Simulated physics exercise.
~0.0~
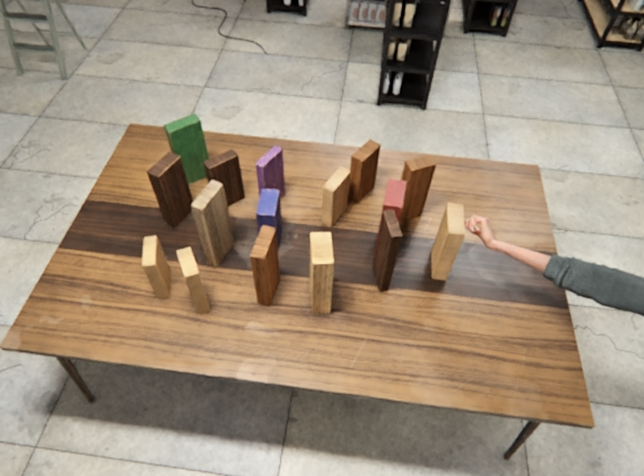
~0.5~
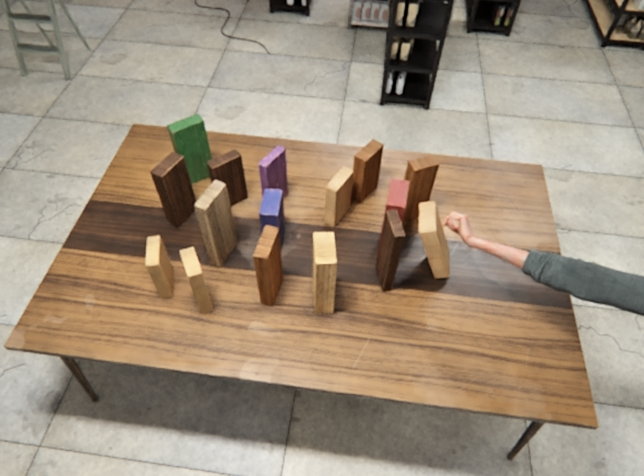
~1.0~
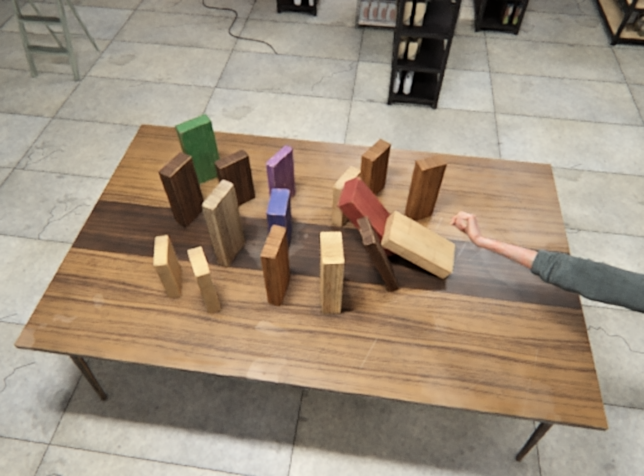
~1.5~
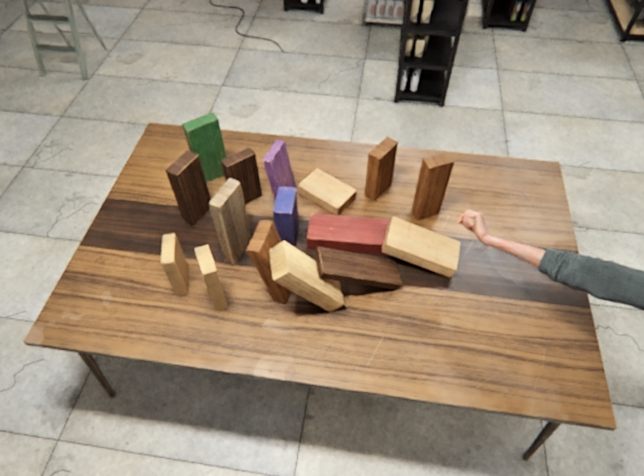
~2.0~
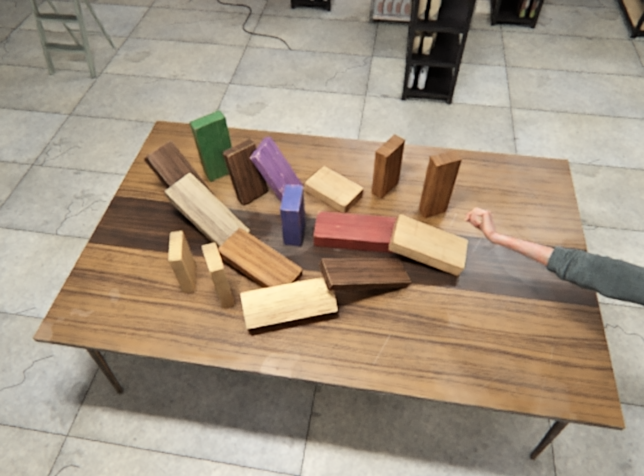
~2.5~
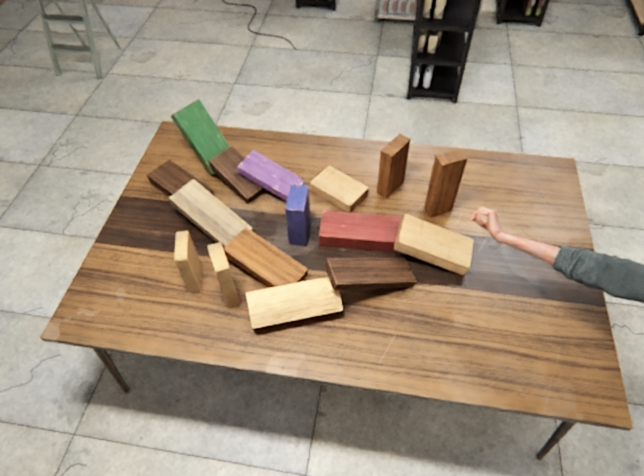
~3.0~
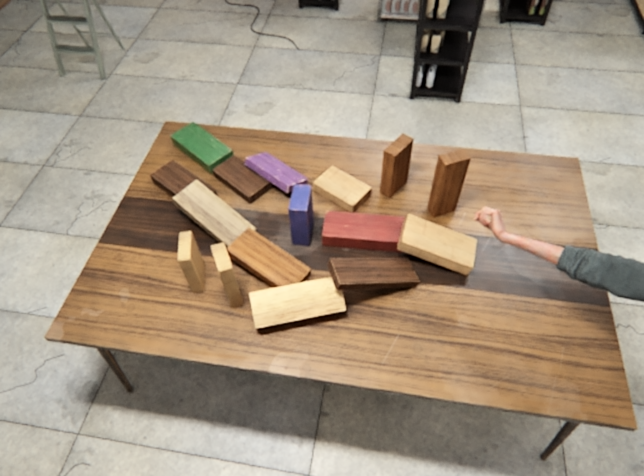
Wooden blocks topple leftward across a table after a hand tips one, leaving five standing.
